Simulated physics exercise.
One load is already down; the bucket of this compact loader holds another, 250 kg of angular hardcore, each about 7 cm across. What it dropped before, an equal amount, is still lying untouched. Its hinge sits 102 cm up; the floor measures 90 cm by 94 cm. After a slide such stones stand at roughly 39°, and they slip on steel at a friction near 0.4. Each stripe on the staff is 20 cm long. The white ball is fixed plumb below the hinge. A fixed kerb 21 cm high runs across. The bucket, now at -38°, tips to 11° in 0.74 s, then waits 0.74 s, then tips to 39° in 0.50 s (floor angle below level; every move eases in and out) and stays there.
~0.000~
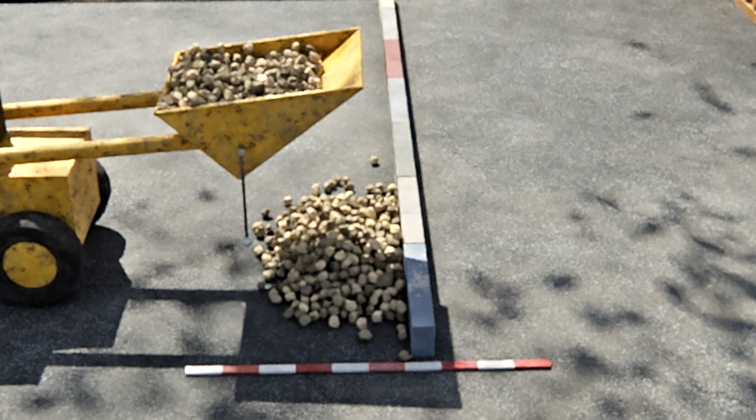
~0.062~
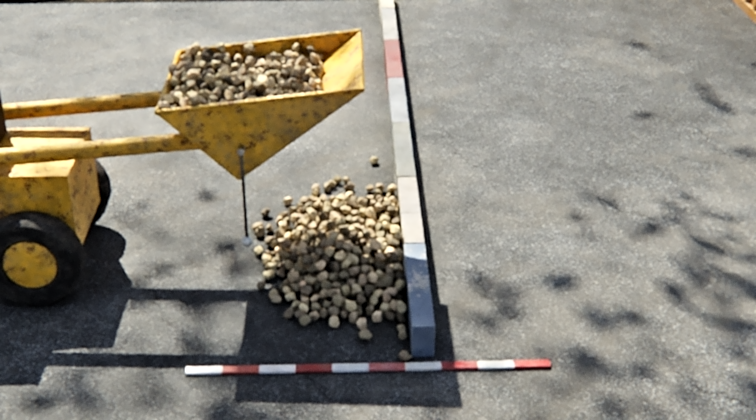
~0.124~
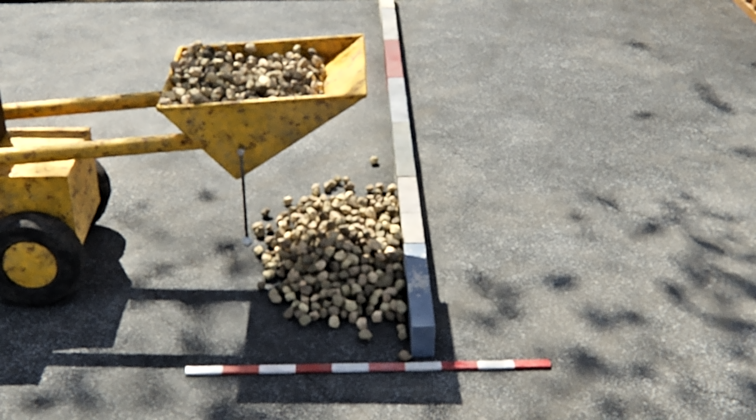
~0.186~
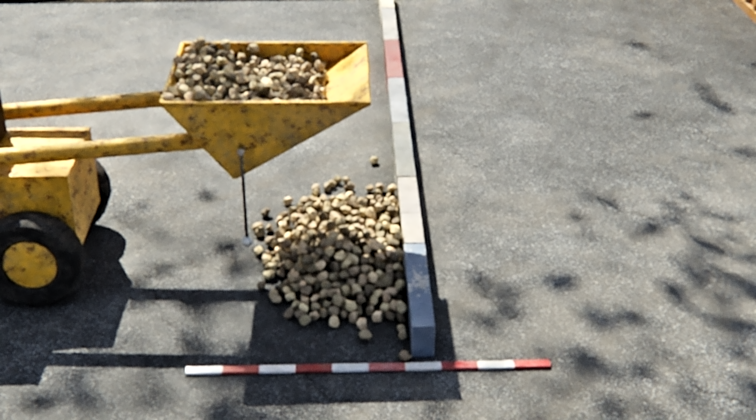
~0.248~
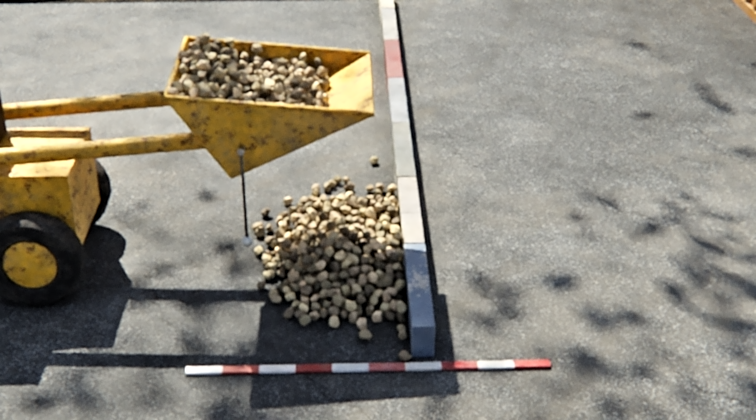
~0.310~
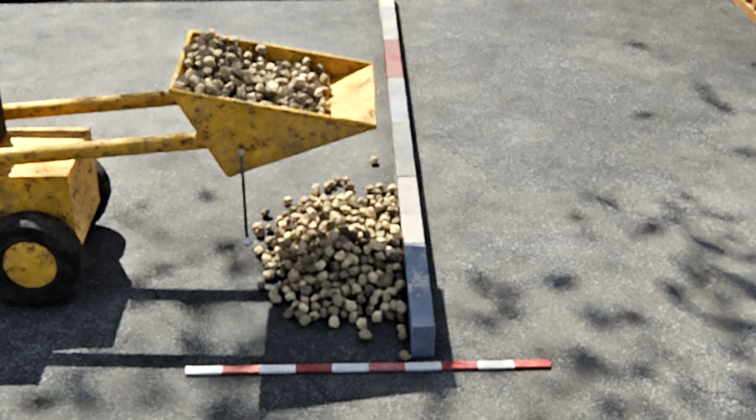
On a patch of grey tarmac, a yellow loader held a bucket of small stones above a heap beside a low kerb, and the bucket slowly tilted, its front edge dipping slightly.
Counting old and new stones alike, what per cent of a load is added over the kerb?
Roughly 8 per cent of a load more.
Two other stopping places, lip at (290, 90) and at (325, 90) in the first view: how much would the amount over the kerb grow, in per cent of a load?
Near 0 per cent from the first place, 0 from the second.
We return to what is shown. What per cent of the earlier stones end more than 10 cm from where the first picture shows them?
Roughly 0 per cent of them.
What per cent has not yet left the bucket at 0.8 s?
It holds some 100 per cent.
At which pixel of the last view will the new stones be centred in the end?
Their middle is at about (370, 227).
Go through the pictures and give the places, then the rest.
The bucket is at -38°, its lip at (363, 87); the top of the load is at (248, 60). The earlier load is highest near (355, 231), 24 cm above ground level, 100 % on this side of the kerb, in the first frame.
Lip at (364, 89), floor tilted -37°, highest stones at (215, 58); the stones move at 0.1 m/s on average, in the second frame.
The bucket is at -34°, its lip at (367, 95); the top of the load is at (206, 54); the stones move at 0.2 m/s on average, in the third frame.
Lip at (370, 103), floor tilted -30°, highest stones at (199, 53); the stones move at 0.3 m/s on average, in the fourth frame.
Lip at (374, 114), floor tilted -25°, highest stones at (203, 49); the stones move at 0.4 m/s on average, in the fifth frame.
The bucket is at -19°, its lip at (377, 127); the top of the load is at (202, 47); the stones move at 0.4 m/s on average, in the sixth frame.
After 0.6 s the floor is at 3°; in per cent of one load, 100 in the bucket, 100 on this side of the kerb; the foremost stones are at (397, 238).
After 0.8 s the floor is at 11°; in per cent of one load, 100 in the bucket, 100 on this side of the kerb; the foremost stones are at (397, 238).
After 2.4 s the floor is at 39°; in per cent of one load, 29 in the bucket, 170 on this side of the kerb, 2 over the kerb; the foremost stones are at (447, 251).
After 4.9 s the floor is at 39°; in per cent of one load, 2 in the bucket, 189 on this side of the kerb, 8 over the kerb; the foremost stones are at (505, 259). Net gain over the kerb, 8.
